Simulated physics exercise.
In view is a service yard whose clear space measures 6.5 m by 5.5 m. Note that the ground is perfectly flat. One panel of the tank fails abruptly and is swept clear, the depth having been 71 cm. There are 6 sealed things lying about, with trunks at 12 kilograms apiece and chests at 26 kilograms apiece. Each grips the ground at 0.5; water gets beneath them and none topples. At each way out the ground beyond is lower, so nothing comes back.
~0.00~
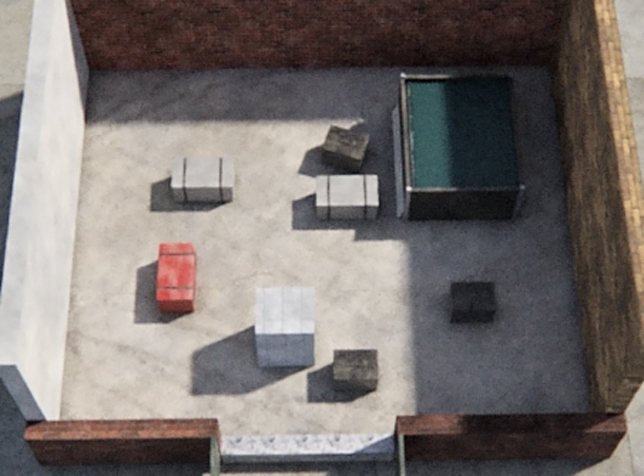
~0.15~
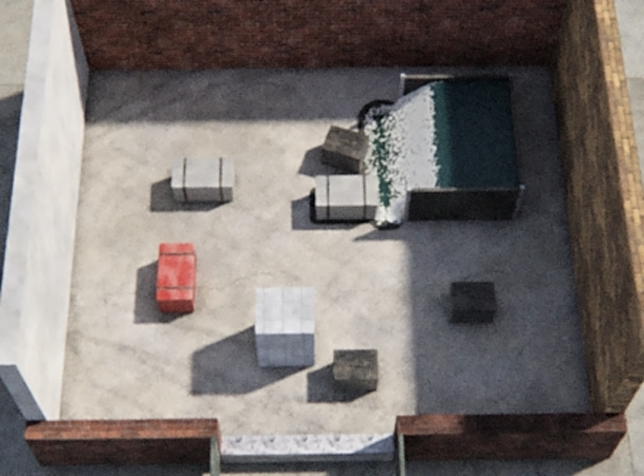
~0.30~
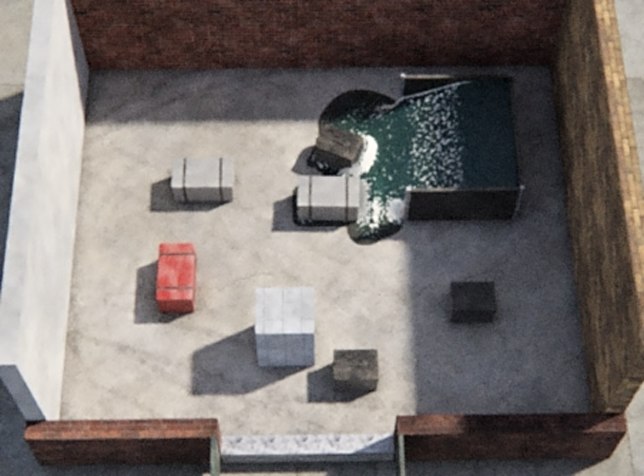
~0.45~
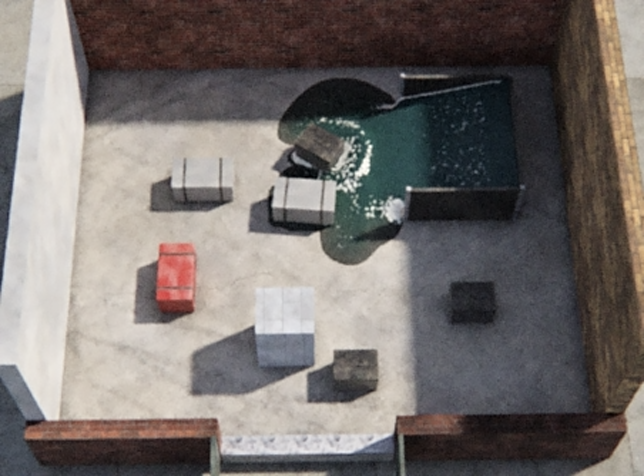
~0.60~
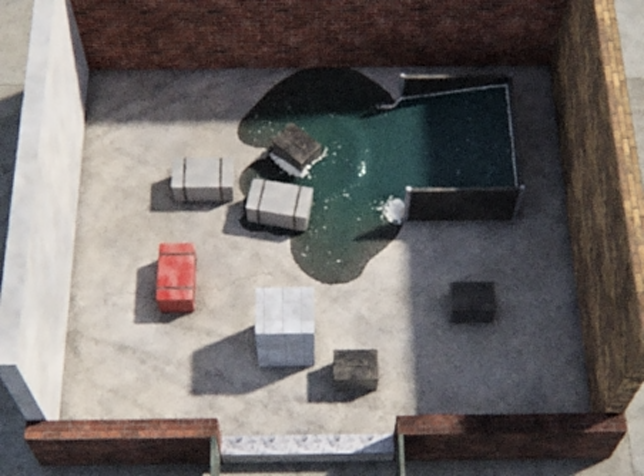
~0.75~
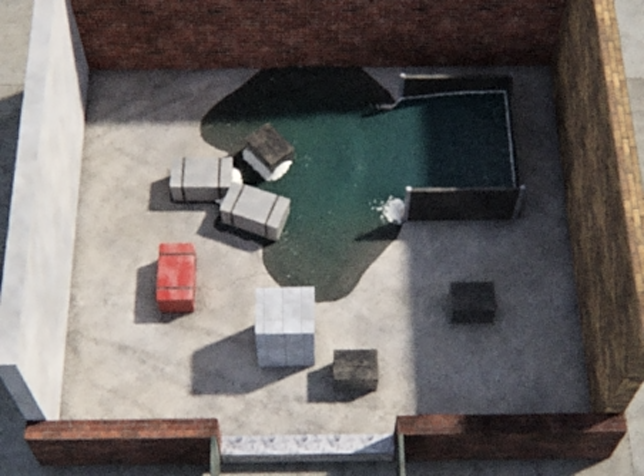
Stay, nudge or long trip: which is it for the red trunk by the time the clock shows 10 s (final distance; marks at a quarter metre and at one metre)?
It will cover a great distance.
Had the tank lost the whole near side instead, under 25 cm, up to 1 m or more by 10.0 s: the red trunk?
Had it gone that way, the red trunk would drift slightly.
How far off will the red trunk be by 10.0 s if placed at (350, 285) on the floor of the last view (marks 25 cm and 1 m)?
Short answer: It drifts a great distance.
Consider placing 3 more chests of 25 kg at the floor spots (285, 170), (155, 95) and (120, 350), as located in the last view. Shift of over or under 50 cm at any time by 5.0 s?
Spot by spot, in turn: Exceeds it, exceeds it, exceeds it.
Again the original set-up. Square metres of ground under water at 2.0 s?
Some 21 m2 of it.
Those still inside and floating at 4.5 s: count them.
The number is 3.
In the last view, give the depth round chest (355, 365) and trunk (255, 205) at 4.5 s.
First about 4 cm, second about 6 cm.
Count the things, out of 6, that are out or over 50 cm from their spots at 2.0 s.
I get 4.
After 2.0 s the red trunk is near (94, 312), 1.1 m from its start, aground; 0 of 6 are out; 2 afloat.
After 4.5 s the red trunk is near (161, 387), 1.6 m from its start, afloat; 0 of 6 are out; 3 afloat.
After 7.0 s the red trunk has gone out; 2 of 6 are out; 1 afloat.
After 10.0 s the red trunk has gone out; 2 of 6 are out; 1 afloat.
